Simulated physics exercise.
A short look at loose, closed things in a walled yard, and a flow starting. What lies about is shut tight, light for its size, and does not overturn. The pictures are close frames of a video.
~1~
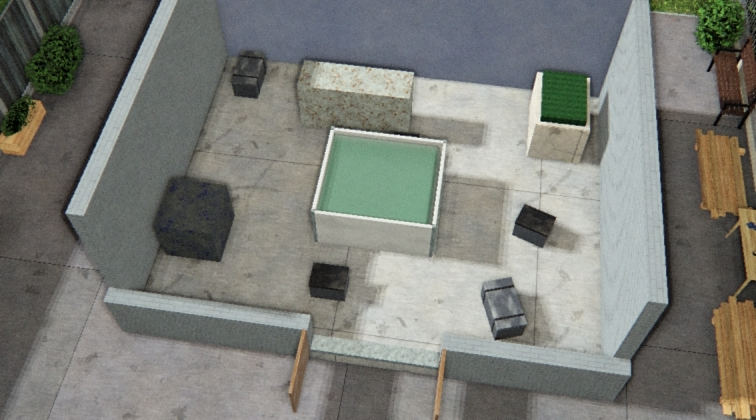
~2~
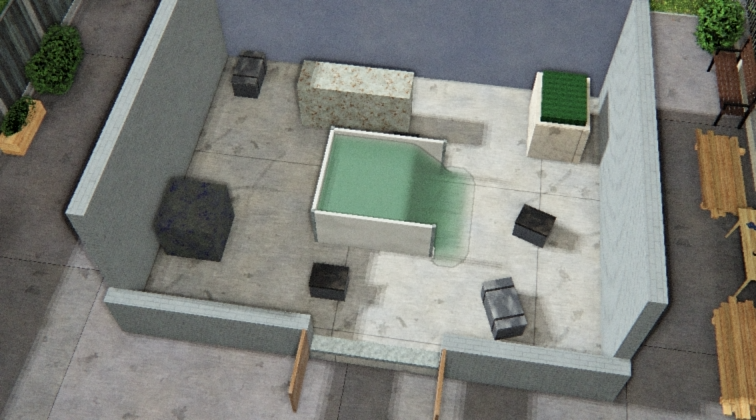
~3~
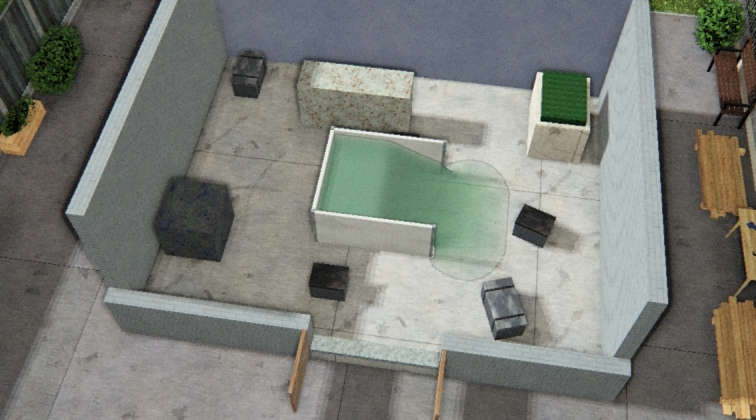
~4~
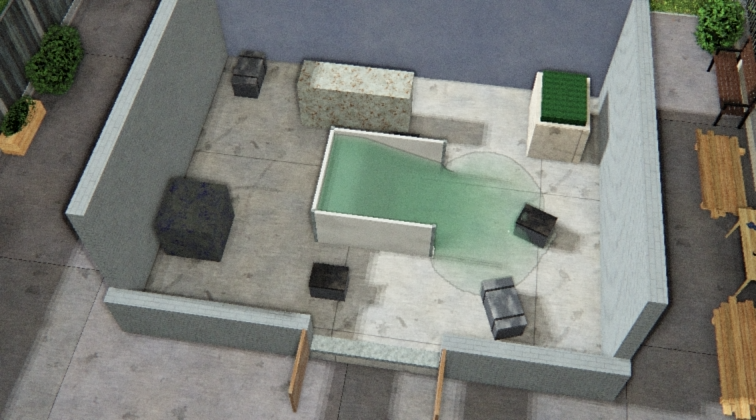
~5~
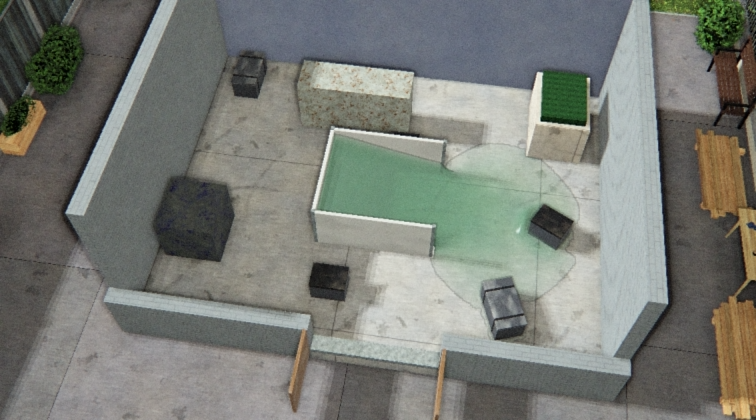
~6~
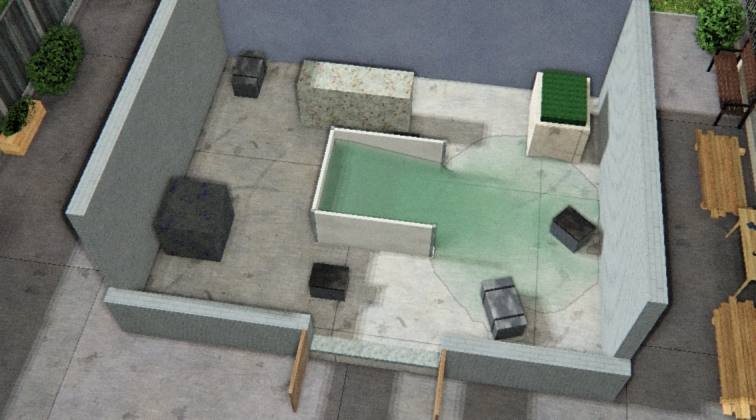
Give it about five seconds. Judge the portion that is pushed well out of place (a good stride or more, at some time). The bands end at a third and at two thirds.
It is between one and two thirds.
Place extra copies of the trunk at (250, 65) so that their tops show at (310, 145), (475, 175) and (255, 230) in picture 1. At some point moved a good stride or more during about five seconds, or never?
In that order: Less than that, swept aside, not that far.
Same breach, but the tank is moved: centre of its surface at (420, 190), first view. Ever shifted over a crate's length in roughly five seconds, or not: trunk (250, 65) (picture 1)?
For that one: Short of that.
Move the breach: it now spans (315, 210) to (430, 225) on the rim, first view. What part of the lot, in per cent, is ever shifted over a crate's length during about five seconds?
About 20 per cent.
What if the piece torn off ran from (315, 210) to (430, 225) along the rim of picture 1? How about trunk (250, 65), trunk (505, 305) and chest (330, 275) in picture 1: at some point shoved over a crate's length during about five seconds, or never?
In turn: No, short of that, swept aside.
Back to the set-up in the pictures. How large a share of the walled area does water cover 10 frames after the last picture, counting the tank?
Some 40 per cent.
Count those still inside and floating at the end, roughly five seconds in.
1 of them.
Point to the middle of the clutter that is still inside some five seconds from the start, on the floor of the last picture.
Near (377, 189).
A moment on, 1 of 5 are well off their spots; 1 afloat.
Next, 1 of 5 are well off their spots; 2 afloat.
Later, 2 of 5 are well off their spots; 1 afloat.
In the end, 3 of 5 are well off their spots, and 3 have been at some point; 1 afloat.
